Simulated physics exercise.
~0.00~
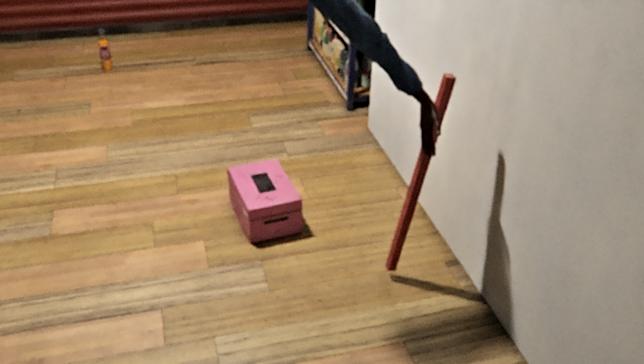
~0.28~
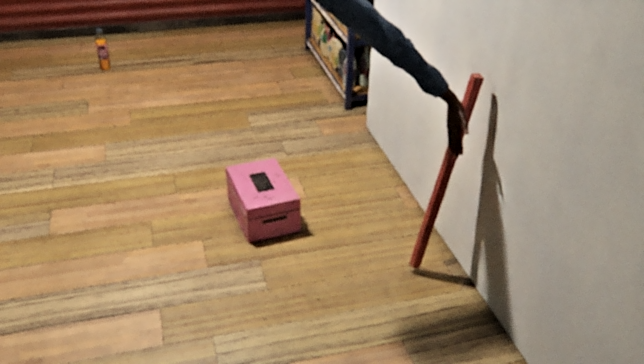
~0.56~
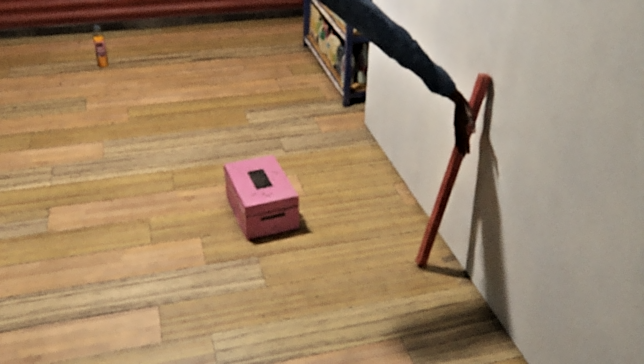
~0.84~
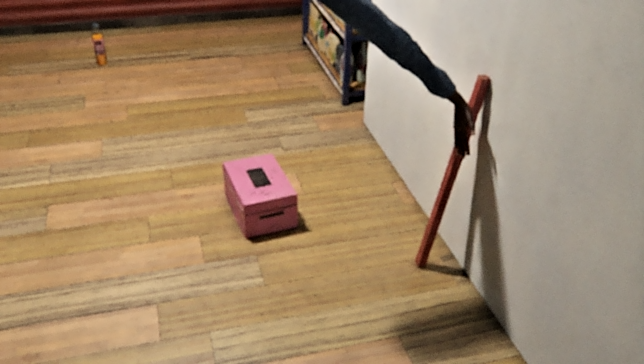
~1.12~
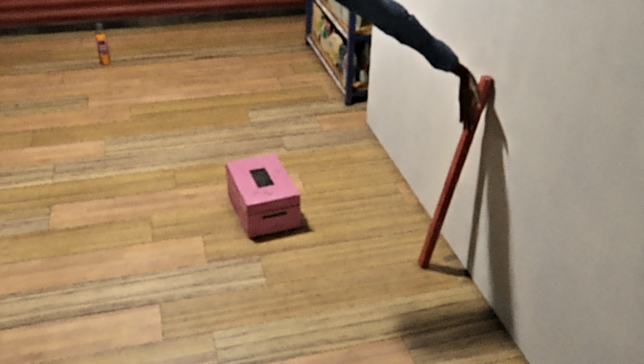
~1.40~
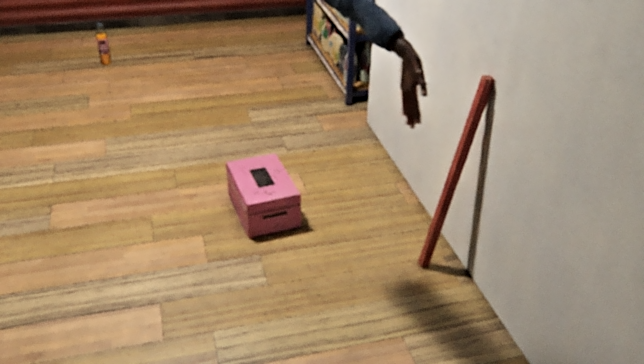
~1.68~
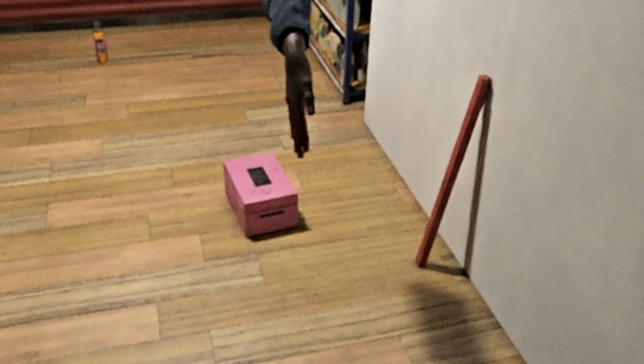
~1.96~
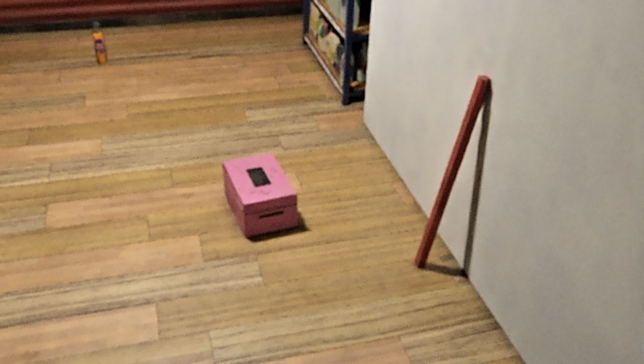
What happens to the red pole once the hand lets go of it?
It stays where it was set, still leaning against the wall after the hand has gone.
